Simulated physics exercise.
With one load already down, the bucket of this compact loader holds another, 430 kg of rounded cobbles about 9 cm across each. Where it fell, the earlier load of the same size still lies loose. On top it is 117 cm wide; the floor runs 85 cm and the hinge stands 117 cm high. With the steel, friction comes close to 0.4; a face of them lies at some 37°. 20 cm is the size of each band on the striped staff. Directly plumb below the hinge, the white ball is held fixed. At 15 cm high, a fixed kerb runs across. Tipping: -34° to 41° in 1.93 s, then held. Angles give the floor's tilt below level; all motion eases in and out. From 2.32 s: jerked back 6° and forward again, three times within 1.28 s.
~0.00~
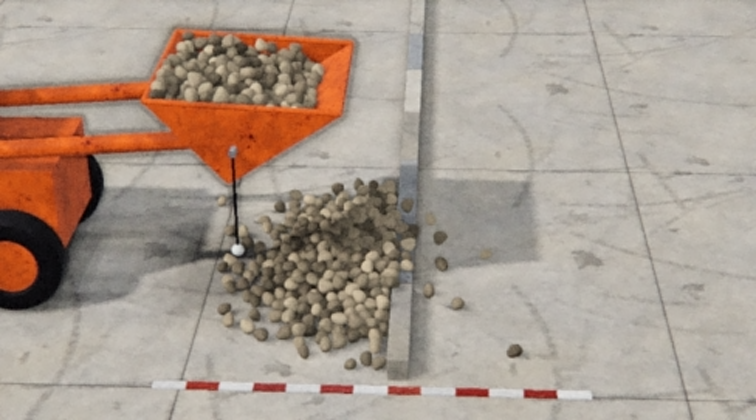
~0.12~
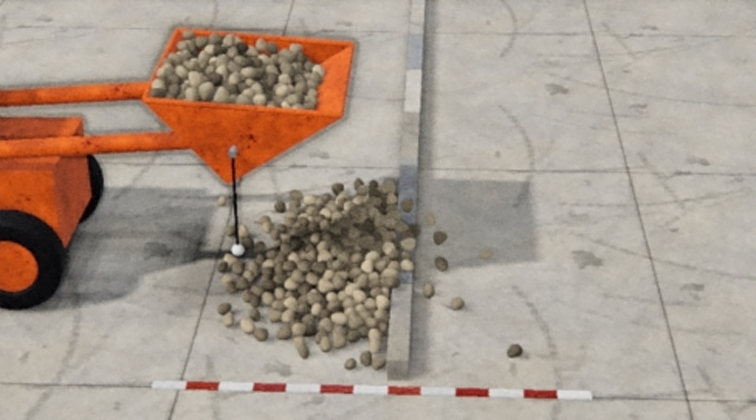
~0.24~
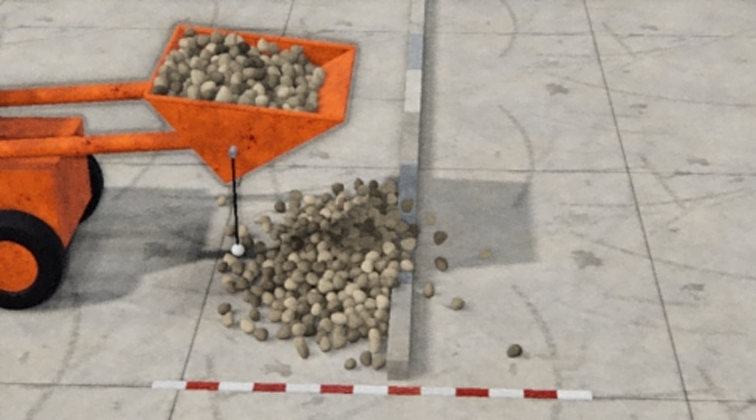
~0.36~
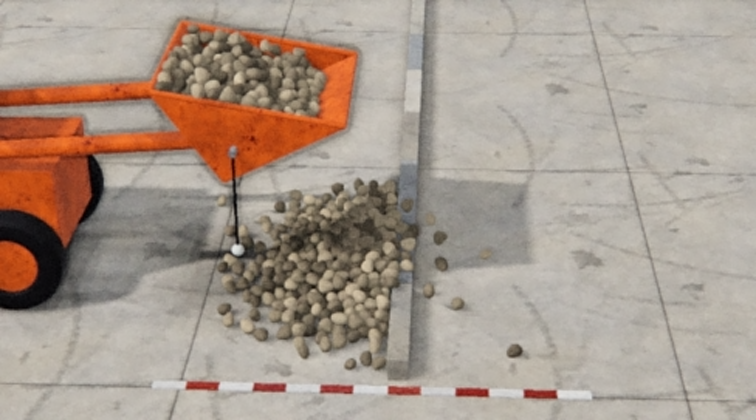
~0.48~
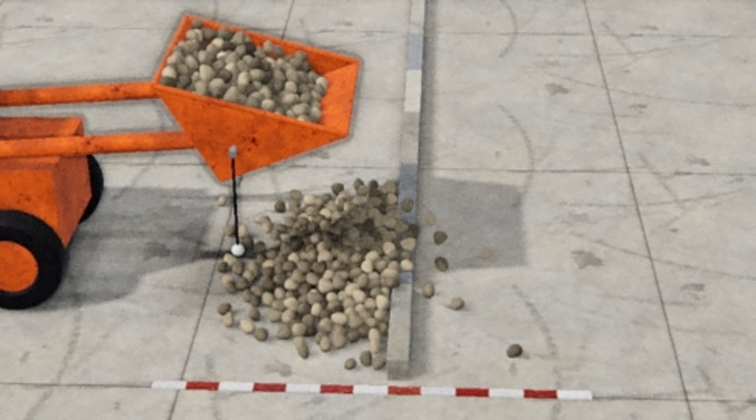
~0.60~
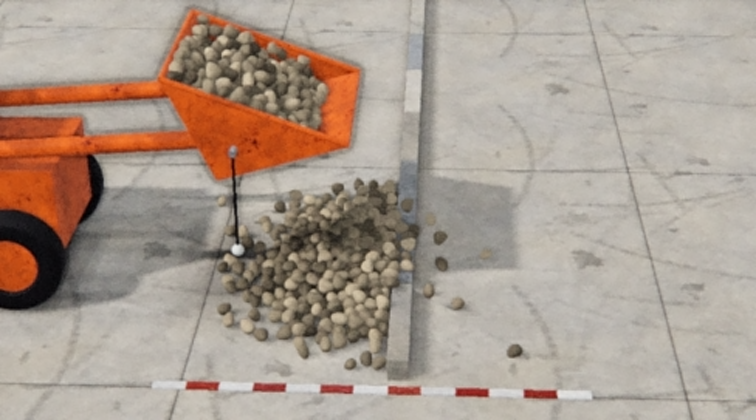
On a pale slab floor, a loader's orange bucket of stones tilts slowly above a loose heap.
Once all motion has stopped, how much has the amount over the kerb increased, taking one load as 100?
It has increased by some 32 per cent.
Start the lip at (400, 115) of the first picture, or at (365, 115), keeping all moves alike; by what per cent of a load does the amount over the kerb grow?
Roughly 85 and 55 percent, in that order.
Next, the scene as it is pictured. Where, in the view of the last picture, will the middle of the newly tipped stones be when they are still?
Centre at roughly (376, 248).
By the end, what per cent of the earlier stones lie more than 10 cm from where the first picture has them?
Roughly 10 percent.
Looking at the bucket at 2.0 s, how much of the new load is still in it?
Around 20 in a hundred.
After 1.5 s the floor is at 29°; in per cent of one load, 91 in the bucket, 107 on this side of the kerb, 2 over the kerb; the foremost stones are at (451, 267).
After 2.0 s the floor is at 41°; in per cent of one load, 19 in the bucket, 168 on this side of the kerb, 13 over the kerb; the foremost stones are at (475, 283).
After 4.1 s the floor is at 41°; in per cent of one load, 0 in the bucket, 166 on this side of the kerb, 34 over the kerb; the foremost stones are at (564, 272).
After 6.7 s the floor is at 41°; in per cent of one load, 0 in the bucket, 166 on this side of the kerb, 34 over the kerb; the foremost stones are at (564, 272). Net gain over the kerb, 32.
